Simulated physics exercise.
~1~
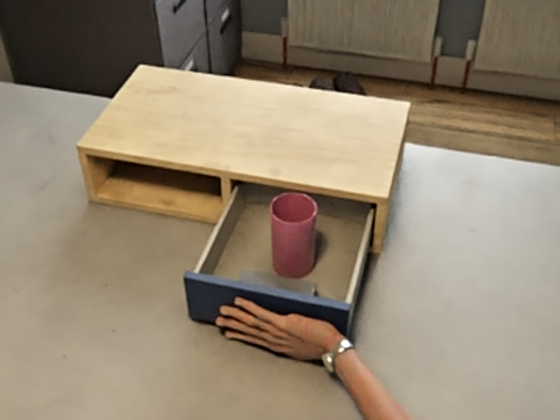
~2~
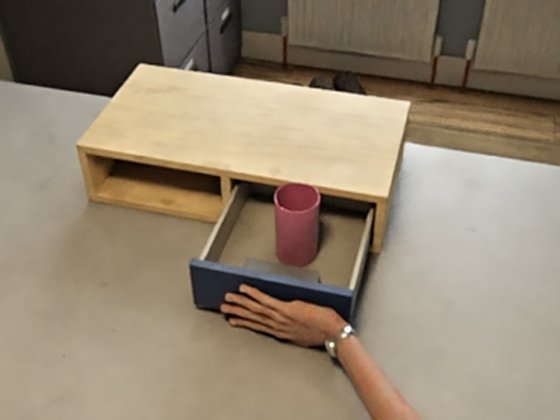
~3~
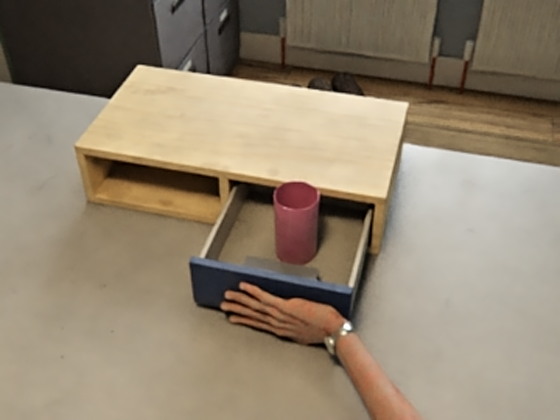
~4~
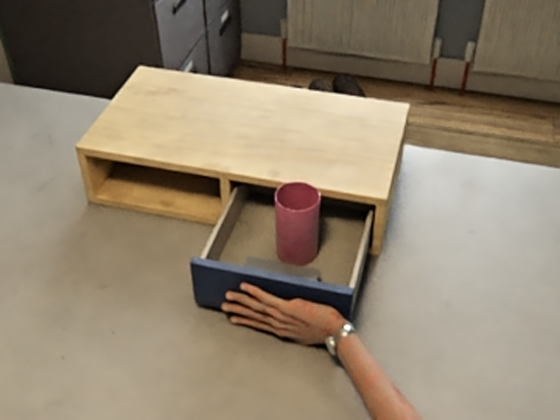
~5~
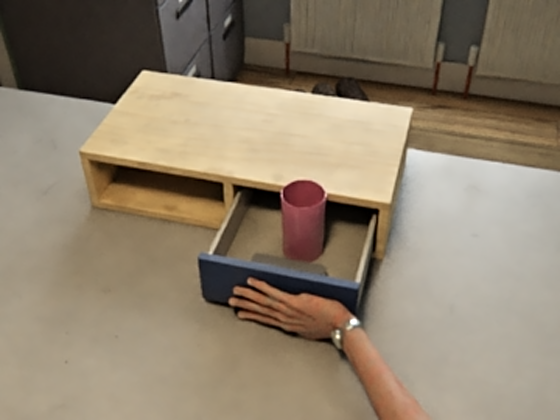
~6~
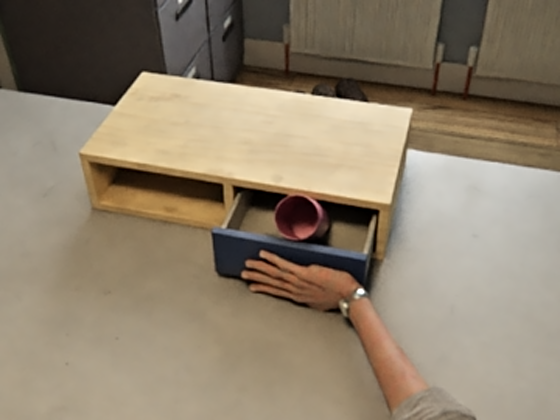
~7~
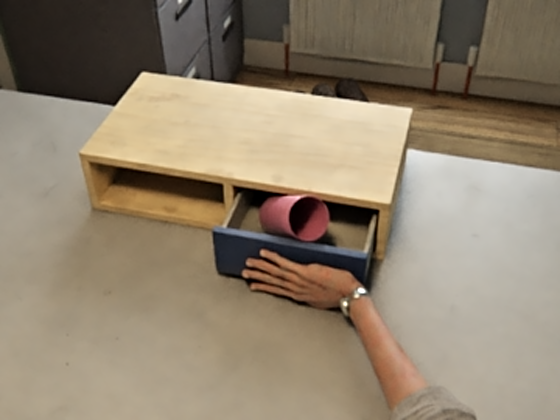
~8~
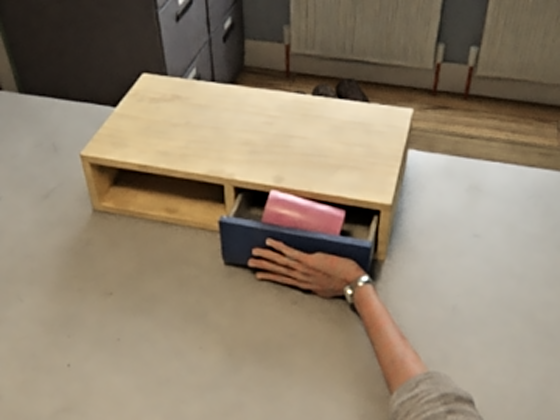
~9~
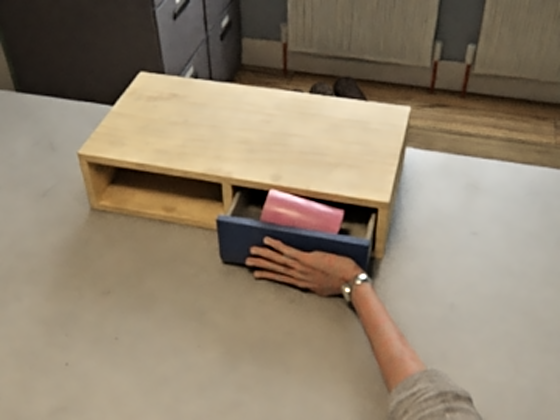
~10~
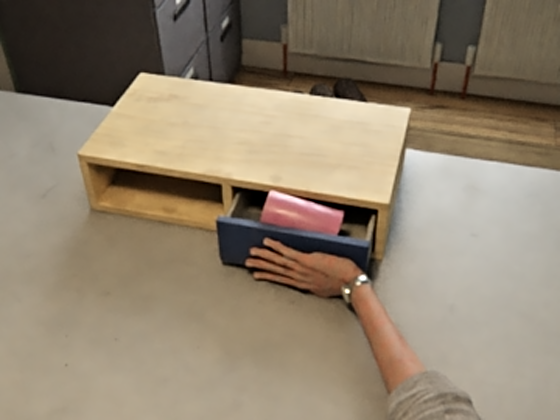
On a grey tabletop, a hand pushes a drawer inward, its pink beaker tips over, and it stays ajar.
